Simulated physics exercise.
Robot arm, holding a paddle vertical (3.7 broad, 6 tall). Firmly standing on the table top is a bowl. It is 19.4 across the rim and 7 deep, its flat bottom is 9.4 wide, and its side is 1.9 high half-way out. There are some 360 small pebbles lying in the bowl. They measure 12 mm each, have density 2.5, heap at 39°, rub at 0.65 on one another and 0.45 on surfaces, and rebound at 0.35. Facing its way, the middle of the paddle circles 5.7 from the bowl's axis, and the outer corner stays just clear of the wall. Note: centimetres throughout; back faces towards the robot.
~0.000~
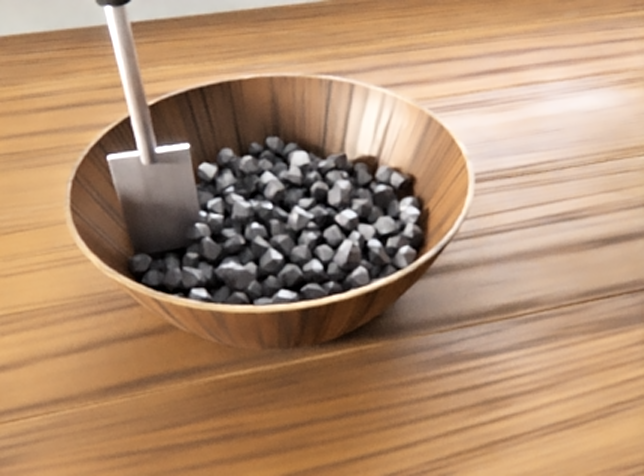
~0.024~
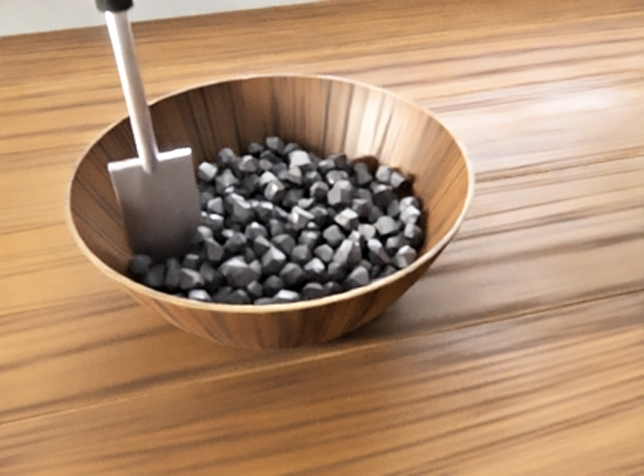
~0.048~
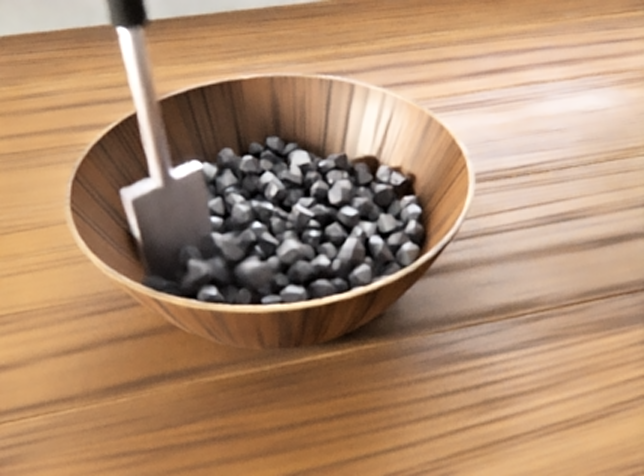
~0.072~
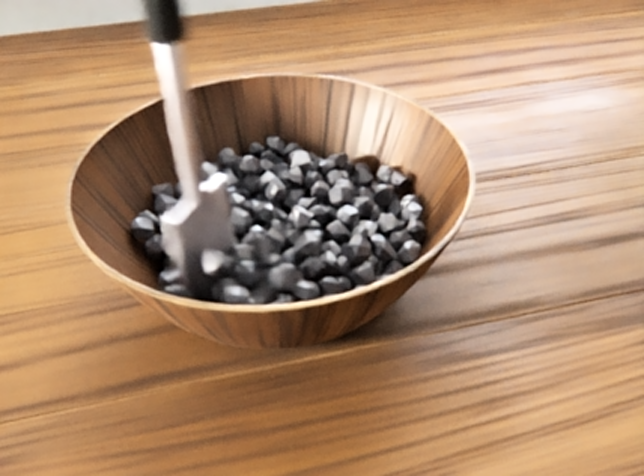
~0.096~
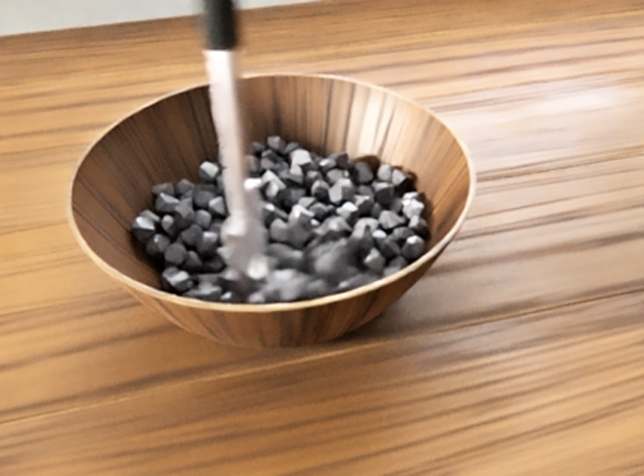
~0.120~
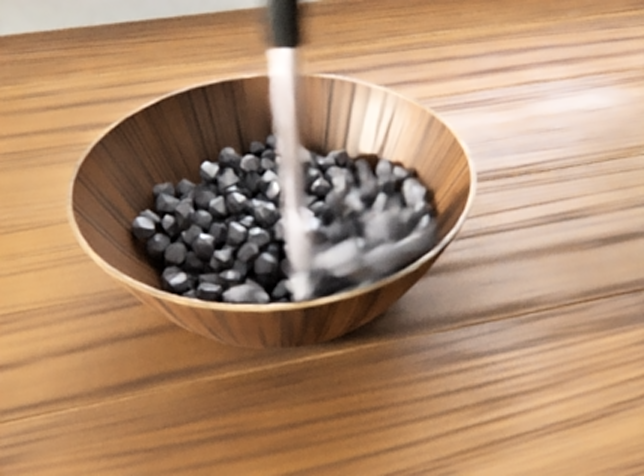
To begin with, a metal paddle with a dark handle stands upright at the left side of a wooden bowl of dark gray pebbles on a wooden table. It moves slowly, then sweeps rightward along the near side, turning edge-on and pushing pebbles toward the bowl's right side.
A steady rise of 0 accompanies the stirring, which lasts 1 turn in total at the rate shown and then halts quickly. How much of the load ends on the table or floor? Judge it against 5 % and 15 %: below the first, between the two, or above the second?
Above 15 %.
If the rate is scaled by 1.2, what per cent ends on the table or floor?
Some 25 in a hundred.
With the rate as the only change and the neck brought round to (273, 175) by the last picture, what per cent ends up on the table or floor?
Some 25 per cent.
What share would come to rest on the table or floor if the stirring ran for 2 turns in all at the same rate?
45 %.
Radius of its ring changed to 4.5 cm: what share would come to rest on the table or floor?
Roughly 25 percent, I'd expect.
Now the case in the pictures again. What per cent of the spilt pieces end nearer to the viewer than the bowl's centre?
Close to 40 in a hundred.
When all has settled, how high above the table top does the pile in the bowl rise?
I'd guess close to 6.5 centimetres.
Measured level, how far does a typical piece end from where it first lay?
Somewhere around 7 centimetres.
After 0.23 s, 191° round, highest piece 10 above the table; 338 in the bowl, 21 in flight or on the tool.
After 0.34 s, 292° round, highest piece 12 above the table; 301 in the bowl, 19 on the table or floor, 39 in flight or on the tool.
After 0.60 s, 0° round, highest piece 7 above the table; 267 in the bowl, 91 on the table or floor, 1 in flight or on the tool.
After 1.30 s, 0° round, highest piece 7 above the table; 267 in the bowl, 92 on the table or floor.
In the end, 267 in the bowl, 92 on the table or floor. That is 26 % on the table or floor.
